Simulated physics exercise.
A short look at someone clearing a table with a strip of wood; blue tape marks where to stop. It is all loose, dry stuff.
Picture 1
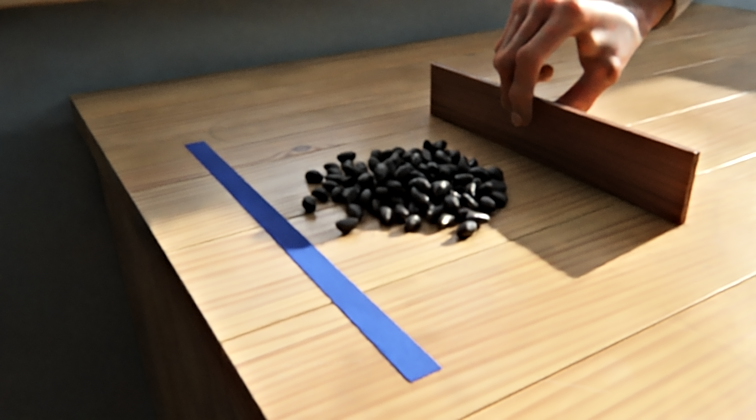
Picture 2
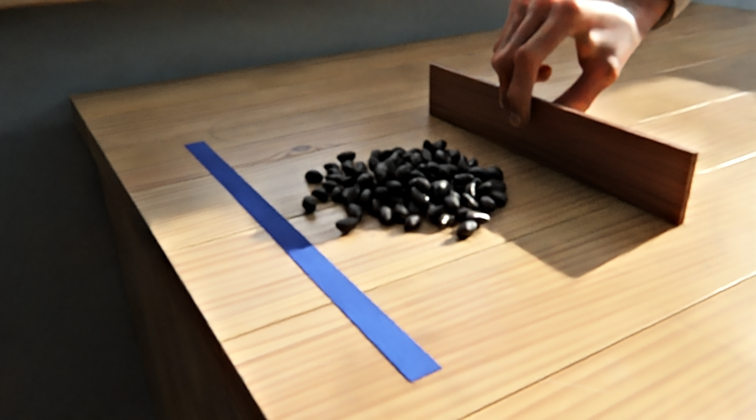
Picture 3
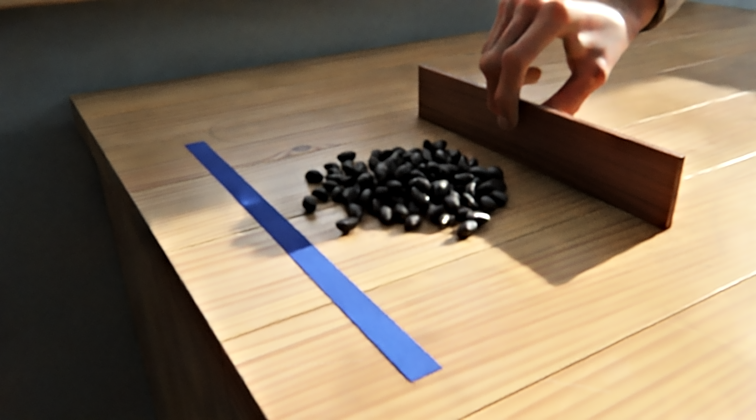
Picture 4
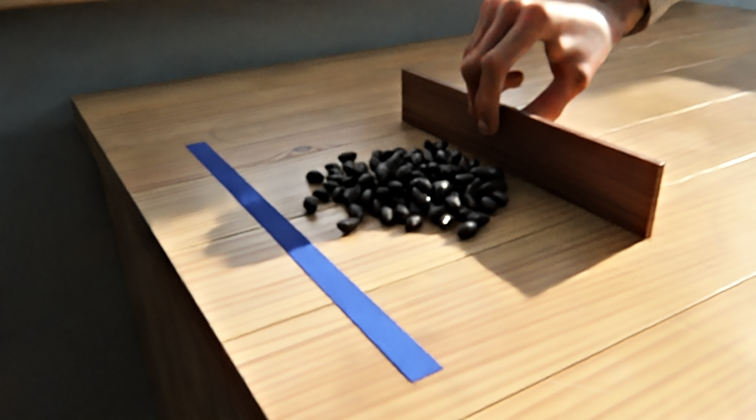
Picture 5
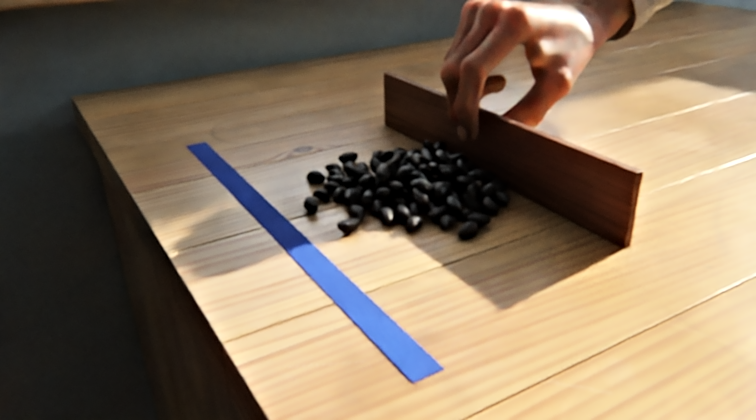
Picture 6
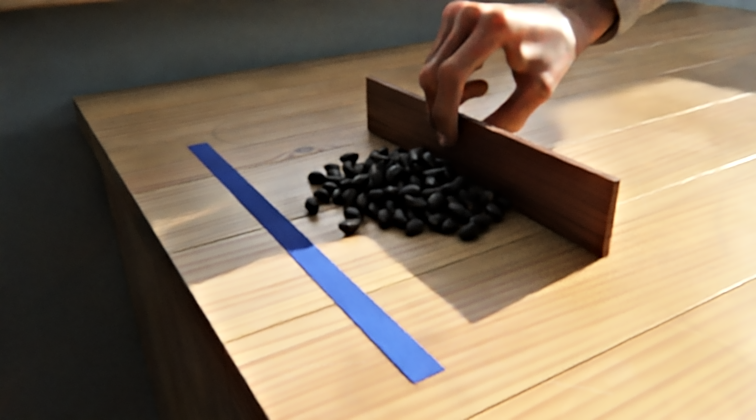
A hand slides a strip of wood leftward across a table, nudging a heap of black beans.
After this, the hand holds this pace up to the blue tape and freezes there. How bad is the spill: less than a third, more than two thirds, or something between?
The floor gets under a third.
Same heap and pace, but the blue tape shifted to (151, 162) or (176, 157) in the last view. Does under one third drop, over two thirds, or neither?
One: Above two thirds. Two: The middle third.
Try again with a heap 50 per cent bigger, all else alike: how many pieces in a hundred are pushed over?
It comes to 30 per cent or so.
Just after the last frame, strip of wood still moving, near (365, 138); heap all on the table, its front near (240, 225).
A moment on, strip of wood stopped at the blue tape; heap about a tenth over the edge.
Further on, strip of wood stopped at the blue tape; heap roughly a quarter over the edge.
When it is over, strip of wood stopped at the blue tape; heap roughly a quarter over the edge.
